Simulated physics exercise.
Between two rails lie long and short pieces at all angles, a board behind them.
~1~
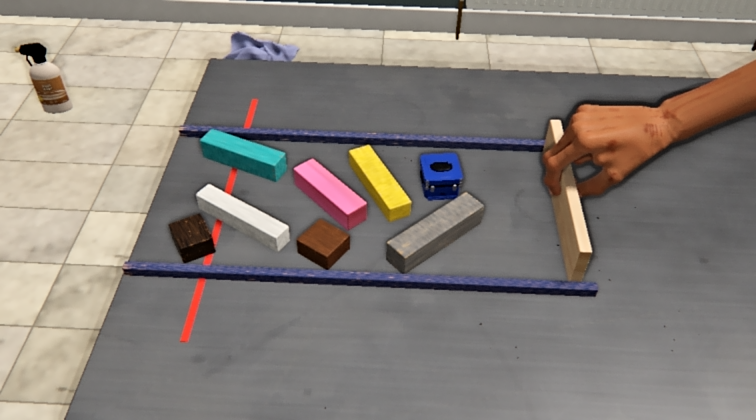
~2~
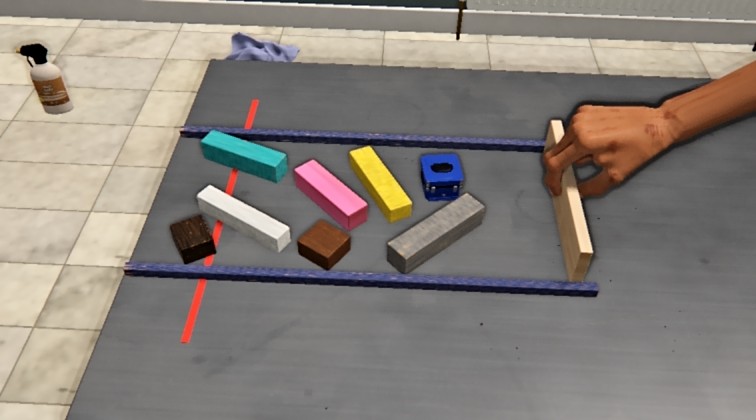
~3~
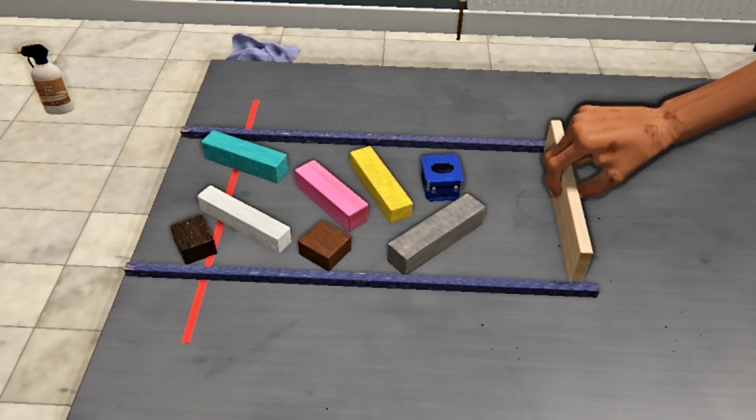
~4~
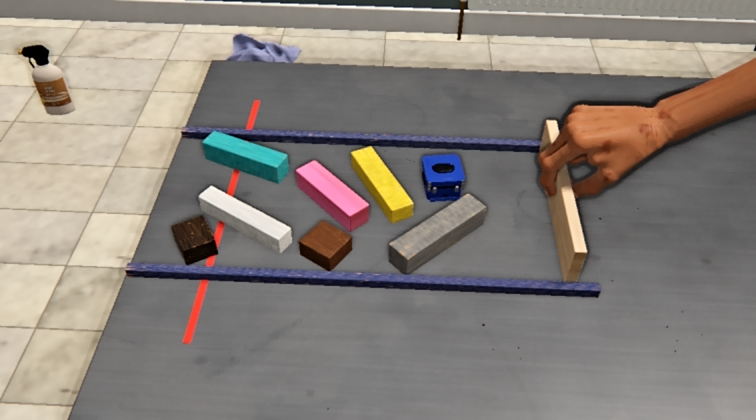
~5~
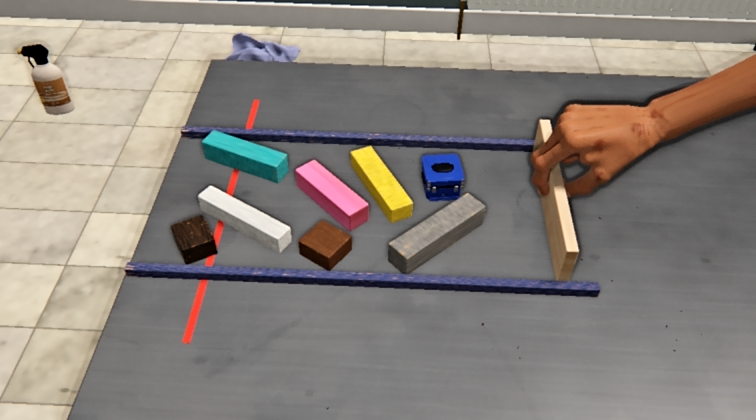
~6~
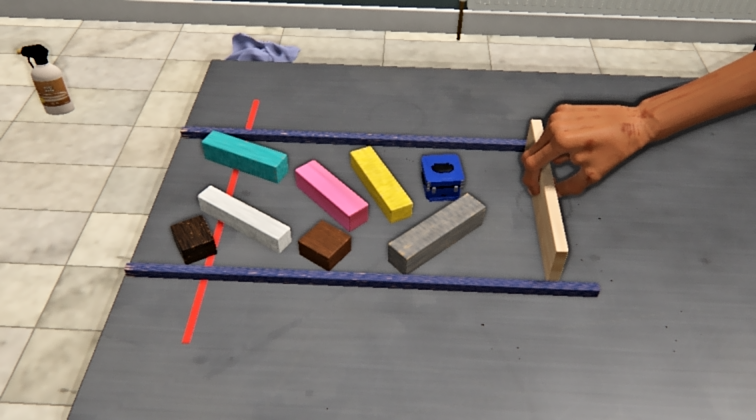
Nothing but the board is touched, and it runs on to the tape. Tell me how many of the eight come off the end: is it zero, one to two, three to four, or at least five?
It is three to four.
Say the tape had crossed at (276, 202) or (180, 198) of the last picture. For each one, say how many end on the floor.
0 and 6.
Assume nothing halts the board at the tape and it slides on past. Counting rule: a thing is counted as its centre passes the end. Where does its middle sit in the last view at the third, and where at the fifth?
Its middle is around (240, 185) and later (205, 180).
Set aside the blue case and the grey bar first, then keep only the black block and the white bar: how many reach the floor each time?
Try one: 1; try two: 1.
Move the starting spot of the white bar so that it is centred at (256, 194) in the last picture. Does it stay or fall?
Here the white bar departs.
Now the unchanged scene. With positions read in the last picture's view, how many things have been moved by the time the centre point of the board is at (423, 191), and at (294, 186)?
The number moved is 3 and then 8.
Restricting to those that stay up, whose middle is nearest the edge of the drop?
Looking at the middles, it's the pink stick.
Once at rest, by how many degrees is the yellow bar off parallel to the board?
Angle: Roughly 15 degrees.
Soon after, none off yet; black block at rest near (194, 240); turquoise bar at rest near (245, 157); white bar at rest near (244, 219).
Then, none off yet; black block at rest near (194, 240); turquoise bar moved a little near (213, 153); white bar moved a little near (213, 217).
At rest, the number that fall off is three or four; fallen, white bar, turquoise bar and black block.
